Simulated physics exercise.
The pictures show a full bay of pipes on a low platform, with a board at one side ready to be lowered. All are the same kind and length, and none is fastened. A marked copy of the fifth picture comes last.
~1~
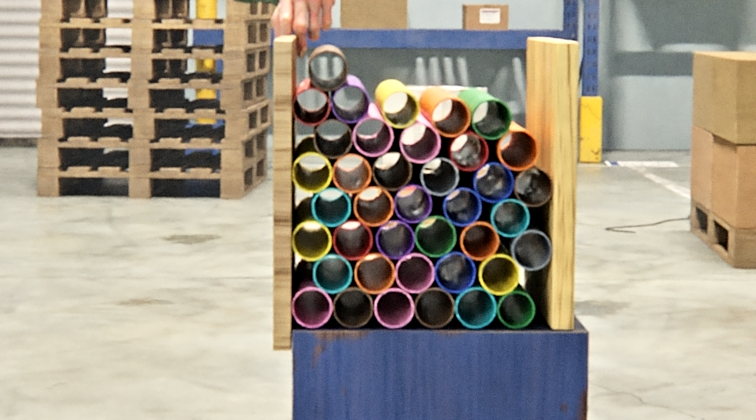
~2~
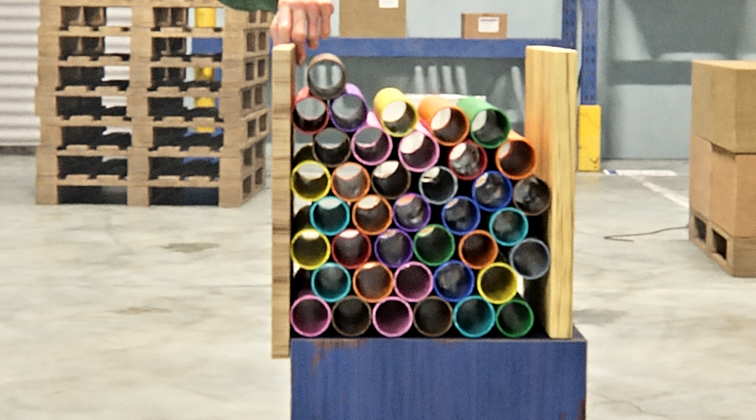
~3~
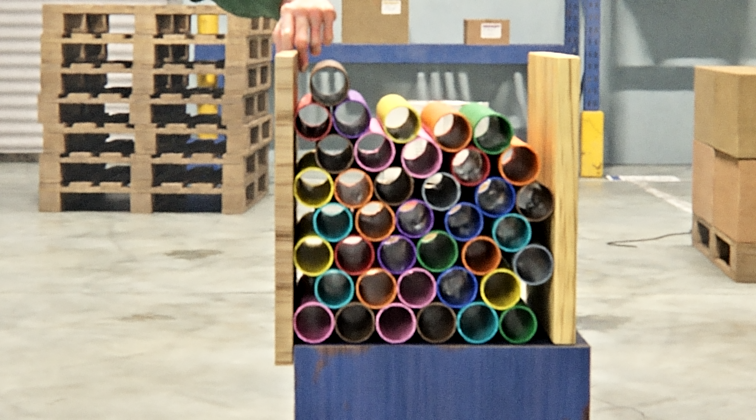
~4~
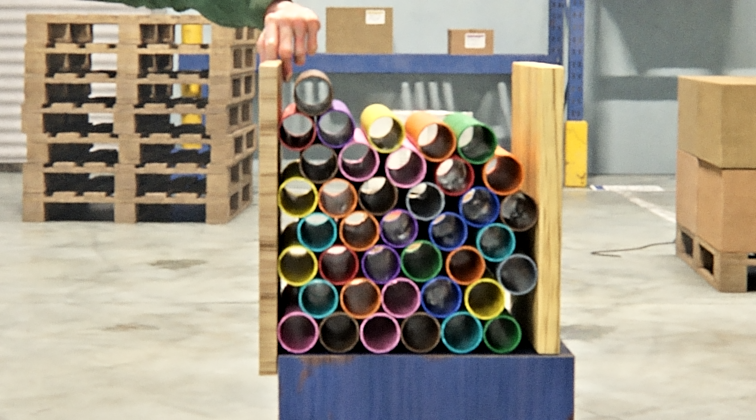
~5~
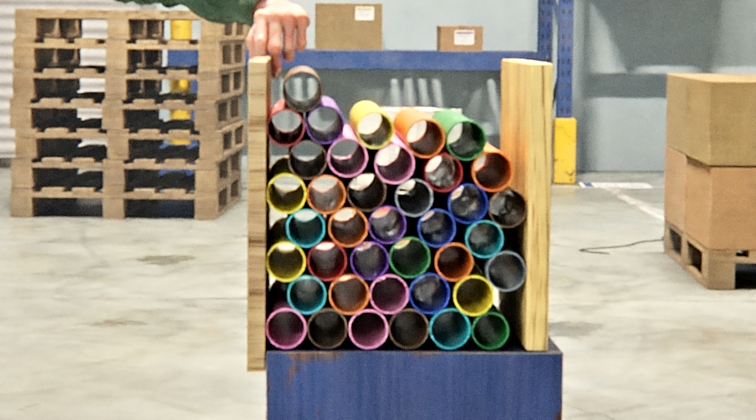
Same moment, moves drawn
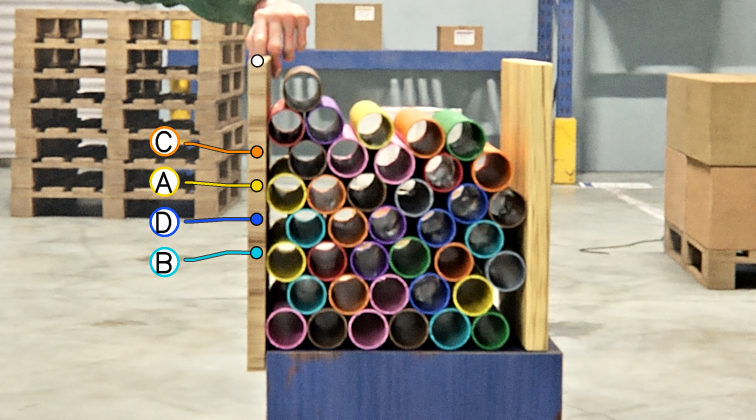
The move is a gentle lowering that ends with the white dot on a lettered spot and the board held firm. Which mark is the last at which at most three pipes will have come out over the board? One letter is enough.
Mark D is as low as it can go.
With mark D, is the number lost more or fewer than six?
It loses fewer than six.
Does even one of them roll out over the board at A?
Yes, at A.
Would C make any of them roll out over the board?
No.
On the marked copy, A at (257, 186); B at (257, 253); C at (257, 152); D at (257, 219); the white dot at (257, 61).
Taking D. A third of the way, top of the board (266, 130).
Two thirds of the way, top of the board (266, 209).
When it is over, top of the board (266, 219), two out over the board.
As for the rest, A two out over the board; B more than three out over the board; C none out over the board.
